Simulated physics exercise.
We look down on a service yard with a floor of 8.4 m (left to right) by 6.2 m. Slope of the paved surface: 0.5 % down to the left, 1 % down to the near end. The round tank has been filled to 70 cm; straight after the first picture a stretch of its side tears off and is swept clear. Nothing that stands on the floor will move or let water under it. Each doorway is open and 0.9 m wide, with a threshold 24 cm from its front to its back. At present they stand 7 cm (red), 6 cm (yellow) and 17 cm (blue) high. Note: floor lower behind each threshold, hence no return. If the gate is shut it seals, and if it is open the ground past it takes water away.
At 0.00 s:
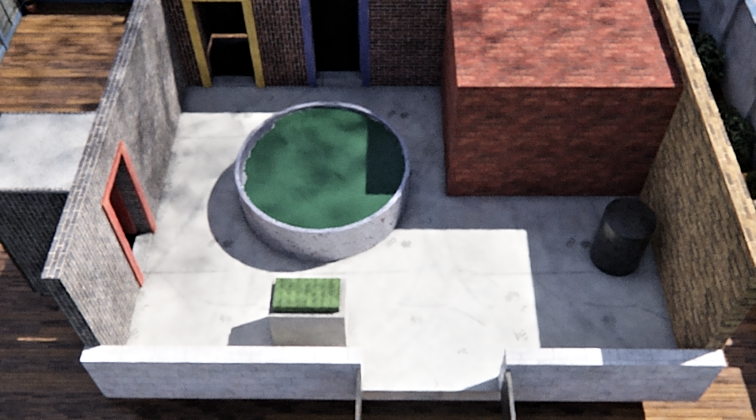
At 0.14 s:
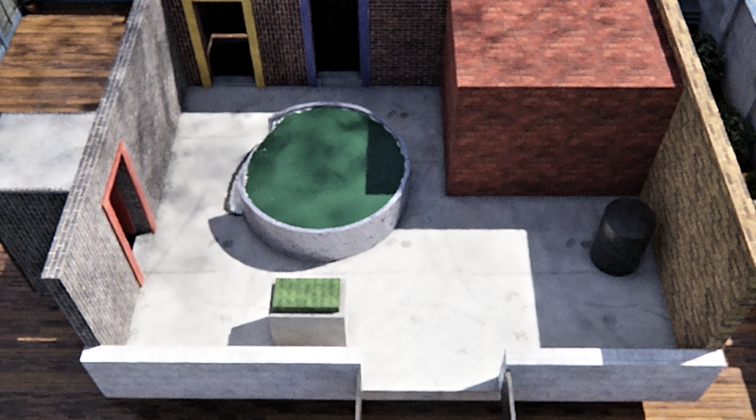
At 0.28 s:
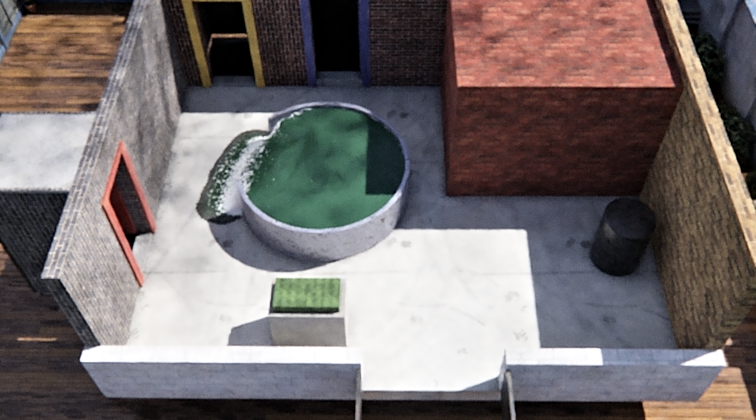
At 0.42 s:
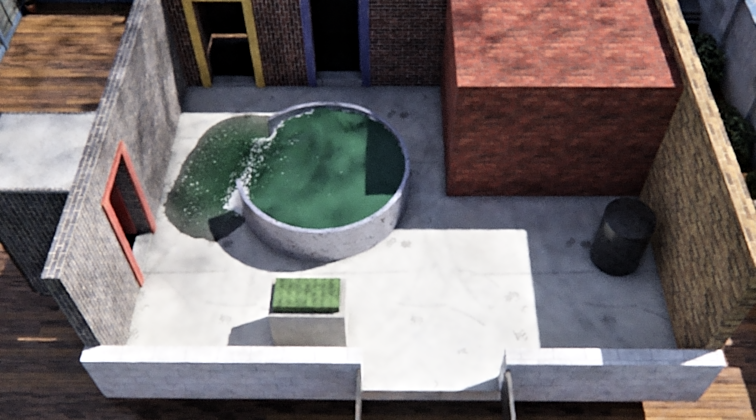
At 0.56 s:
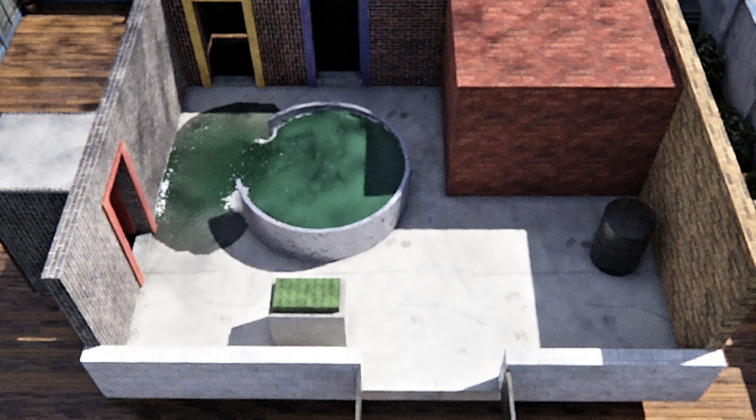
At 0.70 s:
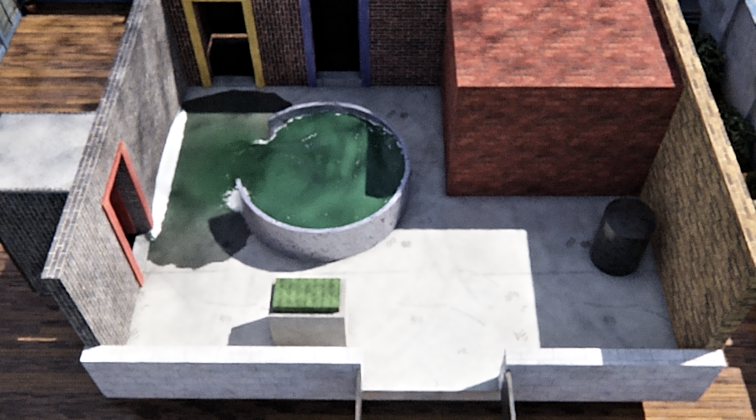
A round tank's left side breaks open and green water spreads left to the red door.
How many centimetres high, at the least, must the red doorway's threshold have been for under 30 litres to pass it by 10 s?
About 11.5 cm.
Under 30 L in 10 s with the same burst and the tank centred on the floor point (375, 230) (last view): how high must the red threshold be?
In this case, 26 cm or so.
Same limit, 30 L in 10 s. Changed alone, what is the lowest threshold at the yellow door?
At yellow, roughly 32 cm.
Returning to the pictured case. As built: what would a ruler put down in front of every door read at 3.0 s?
Depths, in cm - red: 14, yellow: 27, blue: 6.
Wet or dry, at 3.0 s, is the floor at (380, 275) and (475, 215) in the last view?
Untouched, untouched.
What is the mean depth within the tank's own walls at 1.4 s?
It averages near 50 cm.
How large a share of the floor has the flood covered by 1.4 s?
Roughly 20 percent of the floor is wet.
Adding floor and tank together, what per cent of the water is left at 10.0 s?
Roughly 76 percent of the water remains.
After 1.4 s water covers 20 % of the floor, deepest (51 cm) near (176, 179); 13 cm at the red door, 5 litres in over its 7 cm threshold.
After 3.0 s water covers 45 % of the floor, deepest (42 cm) near (186, 95); 14 cm at the red door, 43 litres in over its 7 cm threshold.
After 10.0 s water covers 90 % of the floor, deepest (16 cm) near (121, 373); 9 cm at the red door, 87 litres in over its 7 cm threshold.
At the red door as built, the water arrived by 0.8 s and peaked near 15 cm at 1.6 s.
With a threshold of 10 cm, 43 litres would have come in within the 10 s; with 13.5 cm, 16 litres. So under 30 litres takes about 11.5 cm.
